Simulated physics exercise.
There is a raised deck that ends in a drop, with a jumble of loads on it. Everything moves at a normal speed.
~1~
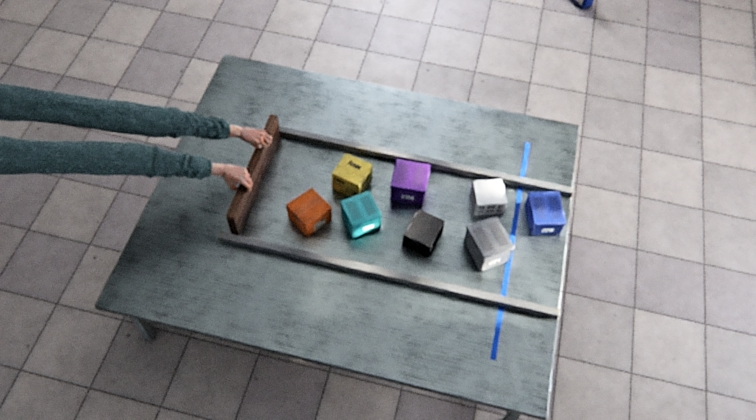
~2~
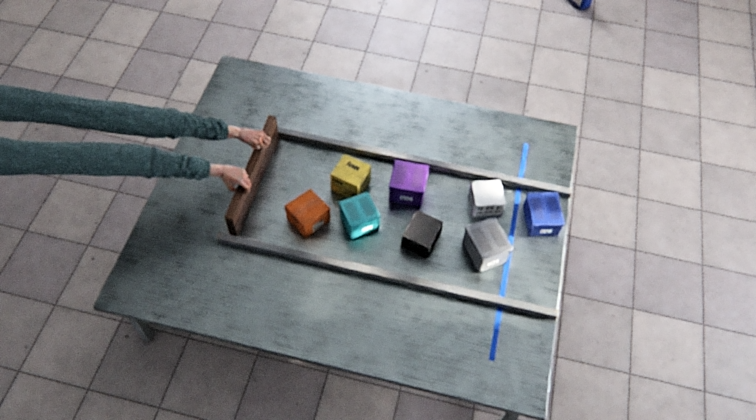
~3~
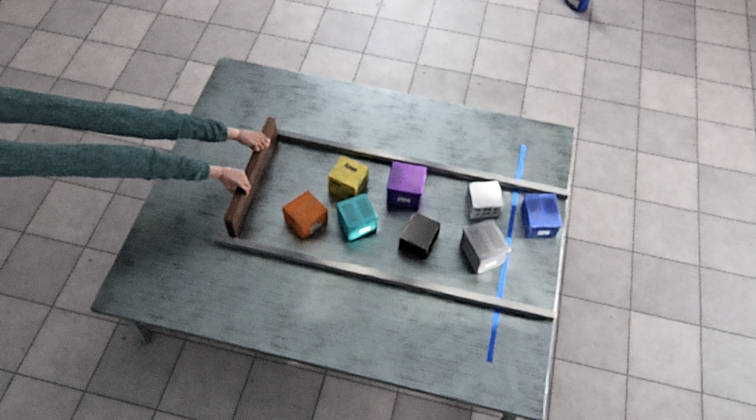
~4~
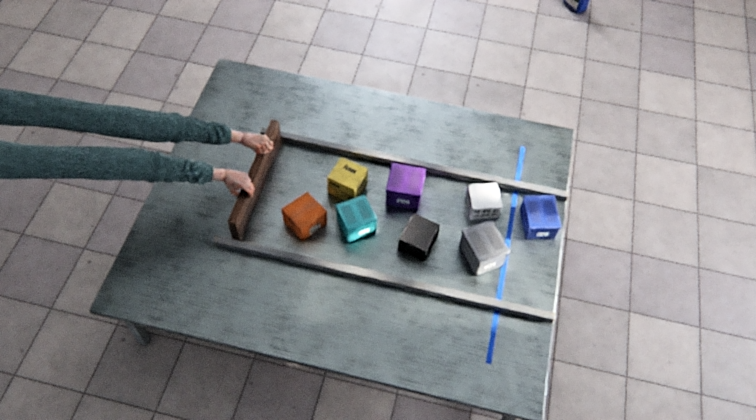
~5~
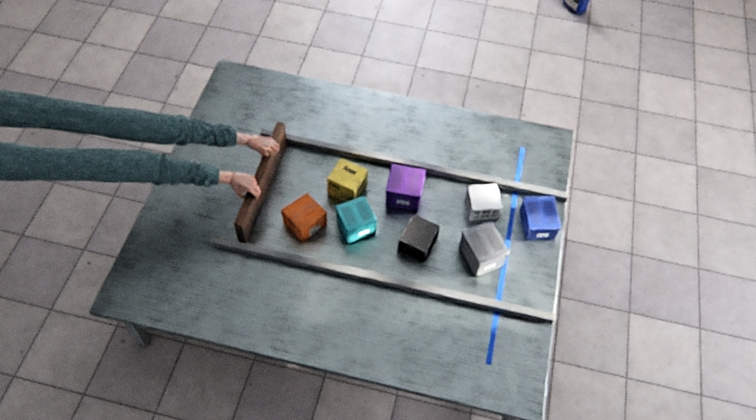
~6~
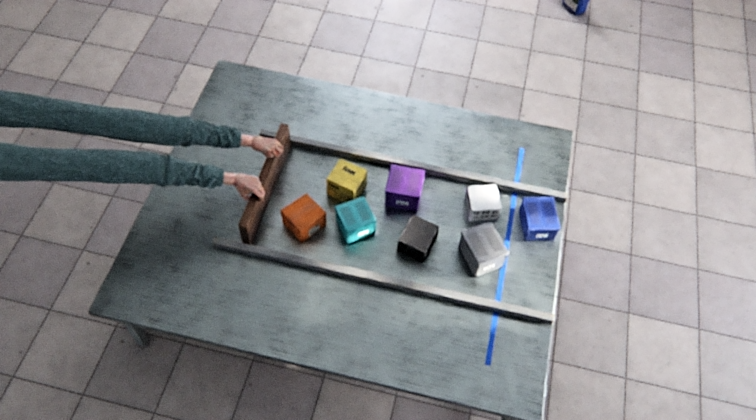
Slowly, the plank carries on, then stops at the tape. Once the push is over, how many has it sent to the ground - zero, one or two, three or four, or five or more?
The number sent down is middling, three or four.
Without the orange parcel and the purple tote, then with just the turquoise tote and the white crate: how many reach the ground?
Result, first then second: 2, 2.
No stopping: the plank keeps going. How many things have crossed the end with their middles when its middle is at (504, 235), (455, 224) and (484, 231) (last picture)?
Place by place: 4, 2 and 4.
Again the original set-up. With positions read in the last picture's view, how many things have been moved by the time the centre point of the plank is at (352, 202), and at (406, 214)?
First 5, then 7.
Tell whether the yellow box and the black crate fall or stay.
Yellow box still up, black crate down.
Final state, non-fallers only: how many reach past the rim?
As for overhanging, the count is 2.
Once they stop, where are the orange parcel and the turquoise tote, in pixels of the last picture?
Roughly at (522, 261) and at (556, 257), in that order.
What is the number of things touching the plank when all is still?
The number is 2.
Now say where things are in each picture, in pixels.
In the first picture, blue tote (544, 214); grey tote (488, 244); white crate (488, 197); plank (255, 174); tape (512, 241).
In the second picture, grey tote (487, 245); turquoise tote (359, 216).
In the third picture, white crate (484, 200); black crate (420, 236).
In the fourth picture, blue tote (539, 218); plank (256, 179).
In the fifth picture, grey tote (483, 249); orange parcel (305, 217).
In the sixth picture, blue tote (539, 219); grey tote (483, 250); white crate (483, 203); plank (266, 183); tape (507, 246).
Soon after, none off yet; blue tote at rest near (539, 219); grey tote at rest near (483, 250); white crate at rest near (483, 203).
After that, none off yet; blue tote displaced a little near (543, 221); grey tote displaced about its own width near (530, 268); white crate displaced about its own width near (511, 211).
In the end, the number that fall off is three or four; gone, black crate, white crate, grey tote and blue tote.
